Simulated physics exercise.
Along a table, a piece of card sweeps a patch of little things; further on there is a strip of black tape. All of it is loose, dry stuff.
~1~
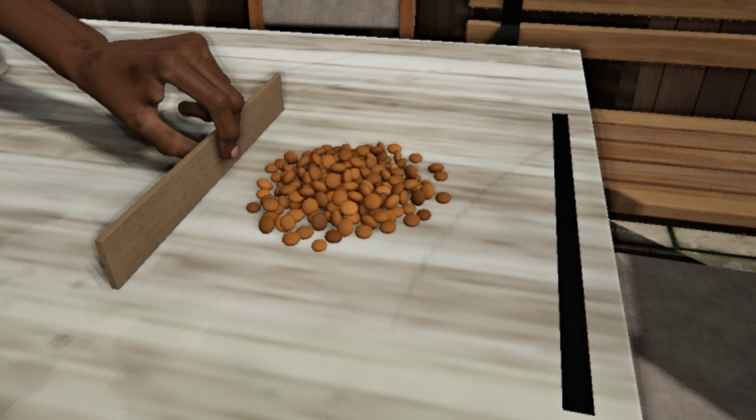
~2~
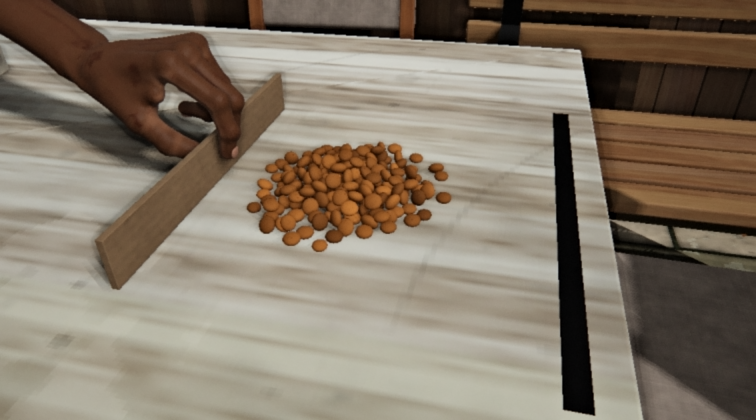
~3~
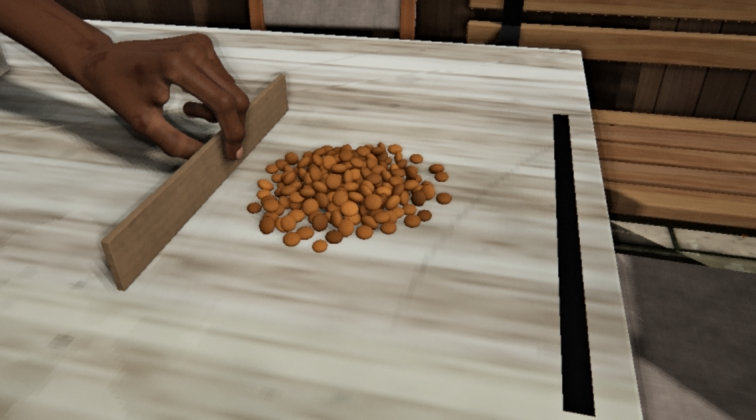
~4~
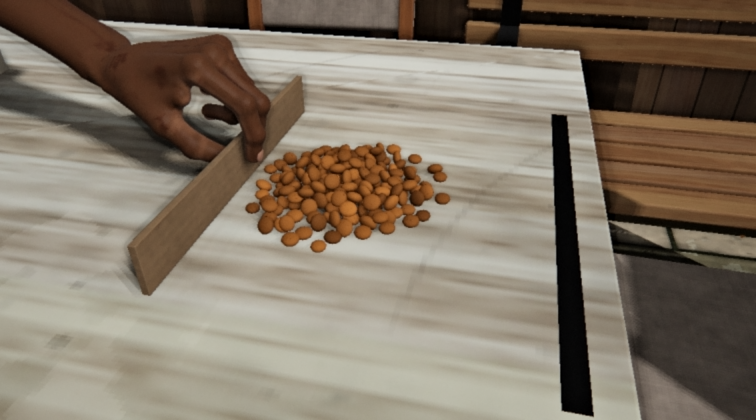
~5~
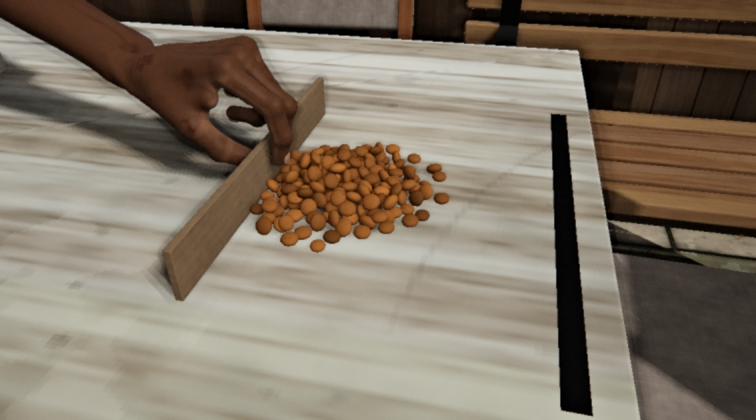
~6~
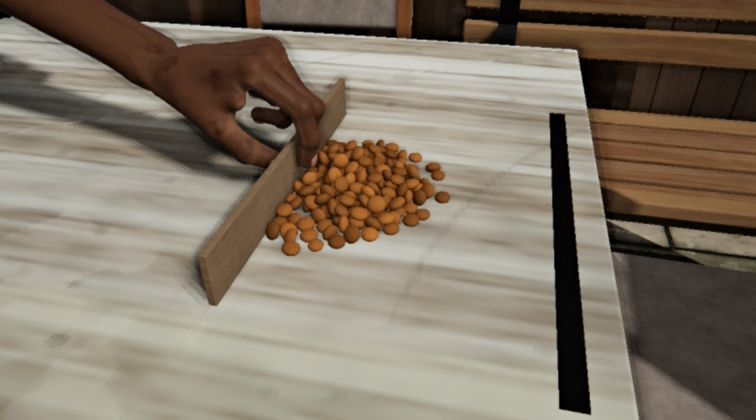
In the video, a hand holds a thin wooden-looking strip upright beside a heap of small orange-brown pieces on a streaked pale table, then slides it right into the heap, bunching the nearer pieces, with black tape farther right.
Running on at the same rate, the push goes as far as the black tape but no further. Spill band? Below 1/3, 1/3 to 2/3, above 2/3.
Above 2/3.
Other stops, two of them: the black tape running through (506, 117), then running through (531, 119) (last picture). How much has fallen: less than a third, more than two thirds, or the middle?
Under a third, then between a third and two thirds.
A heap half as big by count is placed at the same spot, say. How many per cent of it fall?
Estimate: Around 70 %.
Shortly afterwards, piece of card still moving, near (436, 159); heap all on the table, its front near (563, 216).
Next, piece of card stopped at the black tape; heap near two thirds over the edge.
Some moments later, piece of card stopped at the black tape; heap the bulk over the edge.
In the end, piece of card stopped at the black tape; heap the bulk over the edge.
